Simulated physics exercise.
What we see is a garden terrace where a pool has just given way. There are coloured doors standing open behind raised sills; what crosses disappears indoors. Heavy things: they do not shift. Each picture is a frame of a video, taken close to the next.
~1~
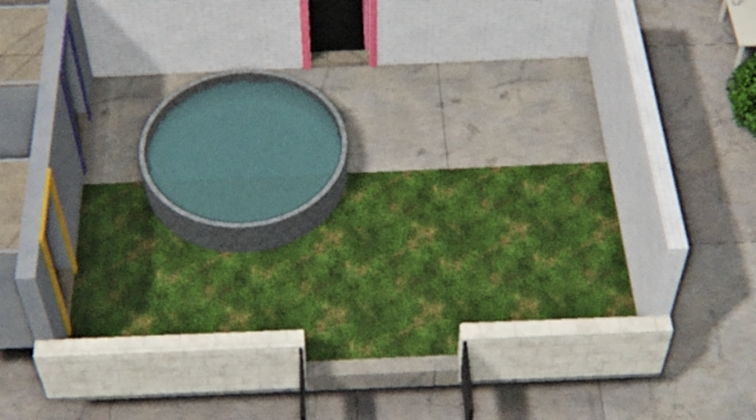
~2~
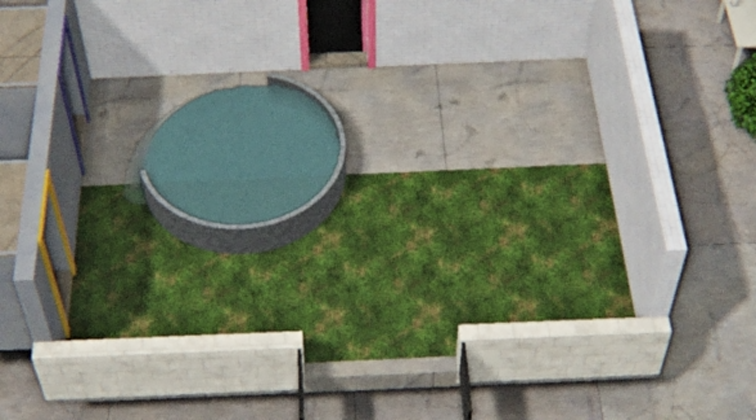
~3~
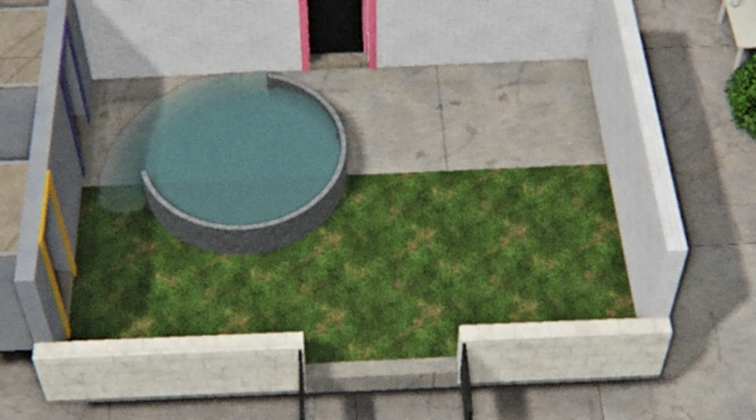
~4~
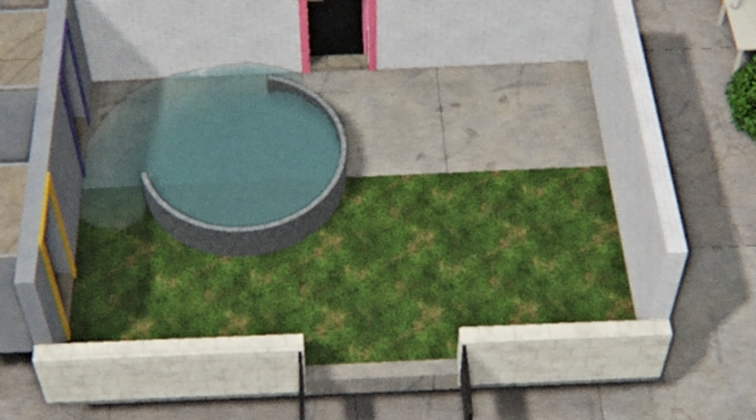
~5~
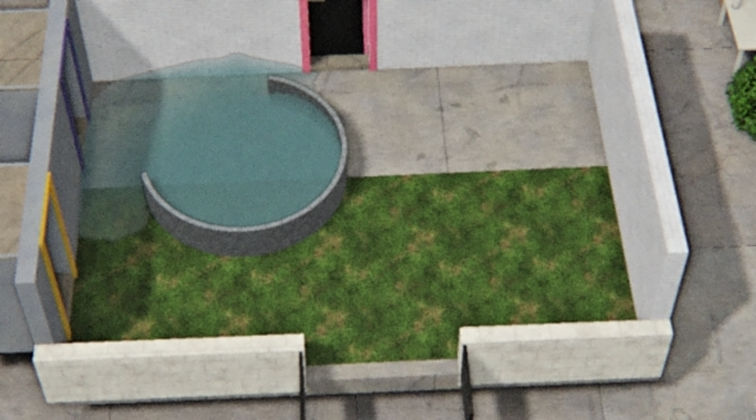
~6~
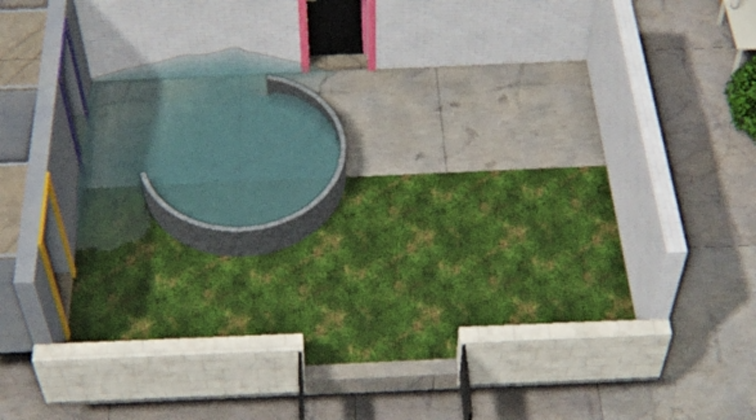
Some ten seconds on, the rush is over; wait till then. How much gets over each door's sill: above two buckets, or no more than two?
One by one: Yellow door: Two pails at most; blue door: Over two pails; pink door: Two pails at most.
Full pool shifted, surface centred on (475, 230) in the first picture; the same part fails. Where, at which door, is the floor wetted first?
That's the pink-painted one.
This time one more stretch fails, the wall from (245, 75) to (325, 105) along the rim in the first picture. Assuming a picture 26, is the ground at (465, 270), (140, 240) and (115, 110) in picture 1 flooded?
So that's left bare for the first, left bare for the second and waterlogged for the third.
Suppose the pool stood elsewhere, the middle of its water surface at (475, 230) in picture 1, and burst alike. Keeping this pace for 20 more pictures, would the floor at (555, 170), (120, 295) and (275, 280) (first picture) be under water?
So, in the order given, I'd say unaffected, soaked through, soaked through.
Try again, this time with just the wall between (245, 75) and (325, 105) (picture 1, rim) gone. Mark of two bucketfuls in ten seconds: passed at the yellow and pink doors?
Yellow door: Remains below; pink door: Exceeds it.
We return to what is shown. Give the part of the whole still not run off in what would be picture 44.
About 94 %.
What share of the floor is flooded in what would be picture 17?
Near 30 in a hundred.
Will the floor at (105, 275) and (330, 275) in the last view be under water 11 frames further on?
One after the other: Awash, dry.
A moment on, water covers 20 % of the floor; the yellow door not reached, the blue door over two buckets in, the pink door wet at the sill, nothing in.
Next, water covers 30 % of the floor; the yellow door wet at the sill, nothing in, the blue door far over two buckets in, the pink door wet at the sill, nothing in.
Then, water covers 50 % of the floor; the yellow door wet at the sill, nothing in, the blue door far over two buckets in, the pink door wet at the sill, nothing in.
Later, water covers 75 % of the floor; the yellow door under two buckets in, the blue door far over two buckets in, the pink door wet at the sill, nothing in.
In the end, water covers 95 % of the floor; the yellow door under two buckets in, the blue door far over two buckets in, the pink door wet at the sill, nothing in.
